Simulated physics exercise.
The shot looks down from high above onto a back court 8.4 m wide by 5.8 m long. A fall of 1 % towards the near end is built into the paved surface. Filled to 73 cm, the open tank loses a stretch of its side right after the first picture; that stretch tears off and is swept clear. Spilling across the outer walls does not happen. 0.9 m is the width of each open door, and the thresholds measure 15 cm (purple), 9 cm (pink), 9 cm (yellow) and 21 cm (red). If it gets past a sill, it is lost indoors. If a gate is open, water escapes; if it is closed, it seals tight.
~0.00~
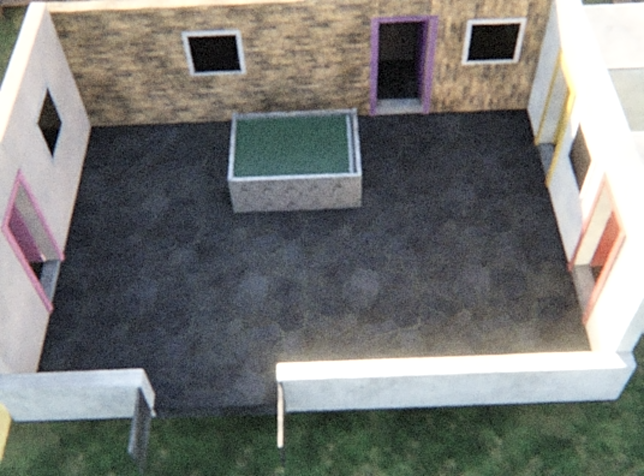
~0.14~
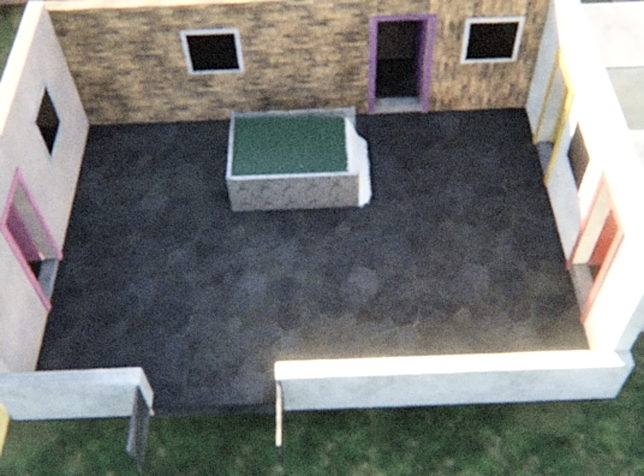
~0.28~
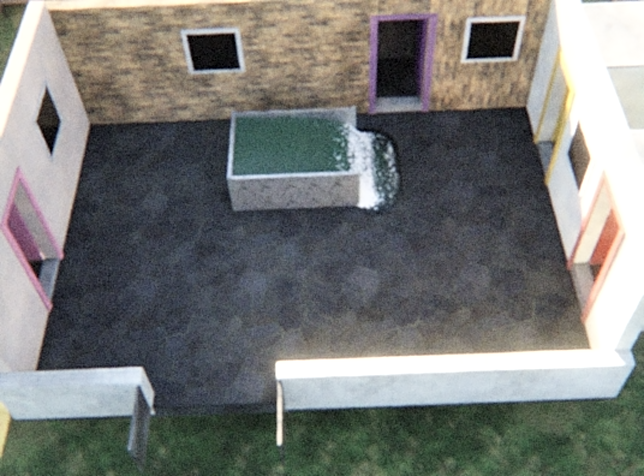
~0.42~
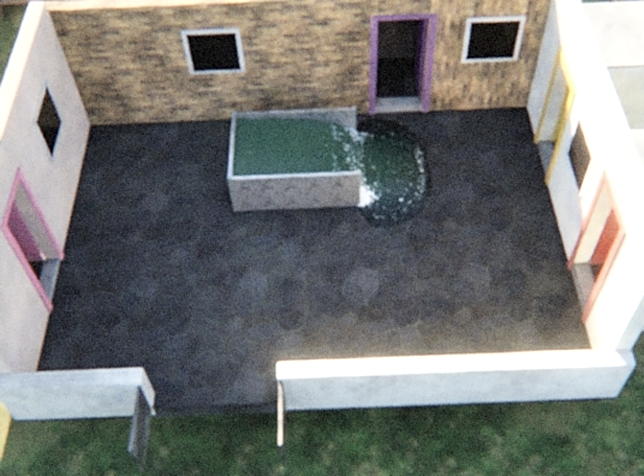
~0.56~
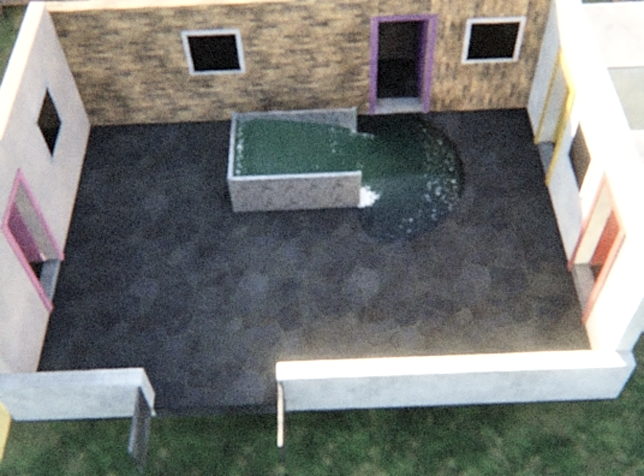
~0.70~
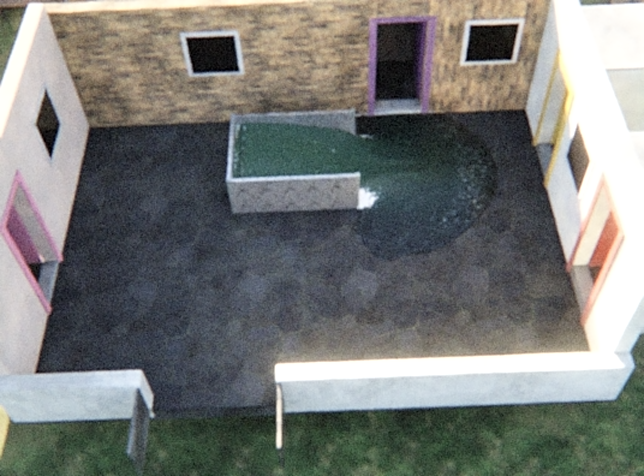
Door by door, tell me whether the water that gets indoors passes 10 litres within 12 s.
My prediction: At the purple door it looks set to land under the limit. At the pink door it looks set to land under the limit. At the yellow door it looks set to land over the limit. At the red door it looks set to land under the limit.
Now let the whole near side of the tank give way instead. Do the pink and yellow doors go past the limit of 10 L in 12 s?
Short answer, against that limit: Pink is fine, yellow is fine.
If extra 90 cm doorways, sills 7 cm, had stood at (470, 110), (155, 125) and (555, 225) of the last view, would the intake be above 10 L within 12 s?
Well, the first is on the high side, the second is on the low side, and the third is on the high side.
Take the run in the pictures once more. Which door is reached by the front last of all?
The pink door.
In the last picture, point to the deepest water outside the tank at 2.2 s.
Roughly at pixel (502, 122).
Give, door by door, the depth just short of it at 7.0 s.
Purple 5 cm, pink 0 cm, yellow 7 cm, red 11 cm.
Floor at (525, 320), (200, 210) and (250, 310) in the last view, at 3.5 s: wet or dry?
First spot submerged, second not yet wet, third not yet wet.
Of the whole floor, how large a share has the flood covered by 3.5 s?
35 %.
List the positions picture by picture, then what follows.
The first frame shows still water, 73 cm deep, in the open tank at (295, 147).
In the second frame, water pours out at (354, 163) and has run 0.9 m, to a hidden place; typically 9 cm deep outside, 73 cm at the open tank's back.
In the third frame, water pours out at (354, 164) and has run 1.1 m, to (381, 134); typically 11 cm deep outside, 73 cm at the open tank's back.
In the fourth frame, the front is at (393, 124), 1.4 m from the gap at (355, 165); 2.5 m2 of floor is under water; 72 cm left at the back of the open tank.
In the fifth frame, the front is at (460, 182), 1.9 m from the gap at (355, 165); 4.4 m2 of floor is under water; 65 cm left at the back of the open tank.
In the sixth frame, the front is at (493, 182), 2.5 m from the gap at (354, 168); 6.3 m2 of floor is under water; 61 cm left at the back of the open tank.
After 1.4 s water covers 25 % of the floor and is deepest (29 cm) near (365, 185); purple door 14 cm at the sill, 0 L in, pink door not reached, yellow door 17 cm at the sill, 42 L in, red door not reached.
After 2.2 s water covers 30 % of the floor and is deepest (41 cm) near (502, 122); purple door 12 cm at the sill, 1 L in, pink door not reached, yellow door 31 cm at the sill, 150 L in, red door 16 cm at the sill, 0 L in.
After 3.5 s water covers 35 % of the floor and is deepest (27 cm) near (588, 378); purple door 7 cm at the sill, 1 L in, pink door not reached, yellow door 21 cm at the sill, 281 L in, red door 12 cm at the sill, 0 L in.
After 7.0 s water covers 65 % of the floor and is deepest (15 cm) near (563, 379); purple door 5 cm at the sill, 1 L in, pink door not reached, yellow door 7 cm at the sill, 331 L in, red door 11 cm at the sill, 0 L in.
After 12.0 s water covers 90 % of the floor and is deepest (10 cm) near (30, 399); purple door 2 cm at the sill, 1 L in, pink door 7 cm at the sill, 0 L in, yellow door 2 cm at the sill, 331 L in, red door 7 cm at the sill, 0 L in.
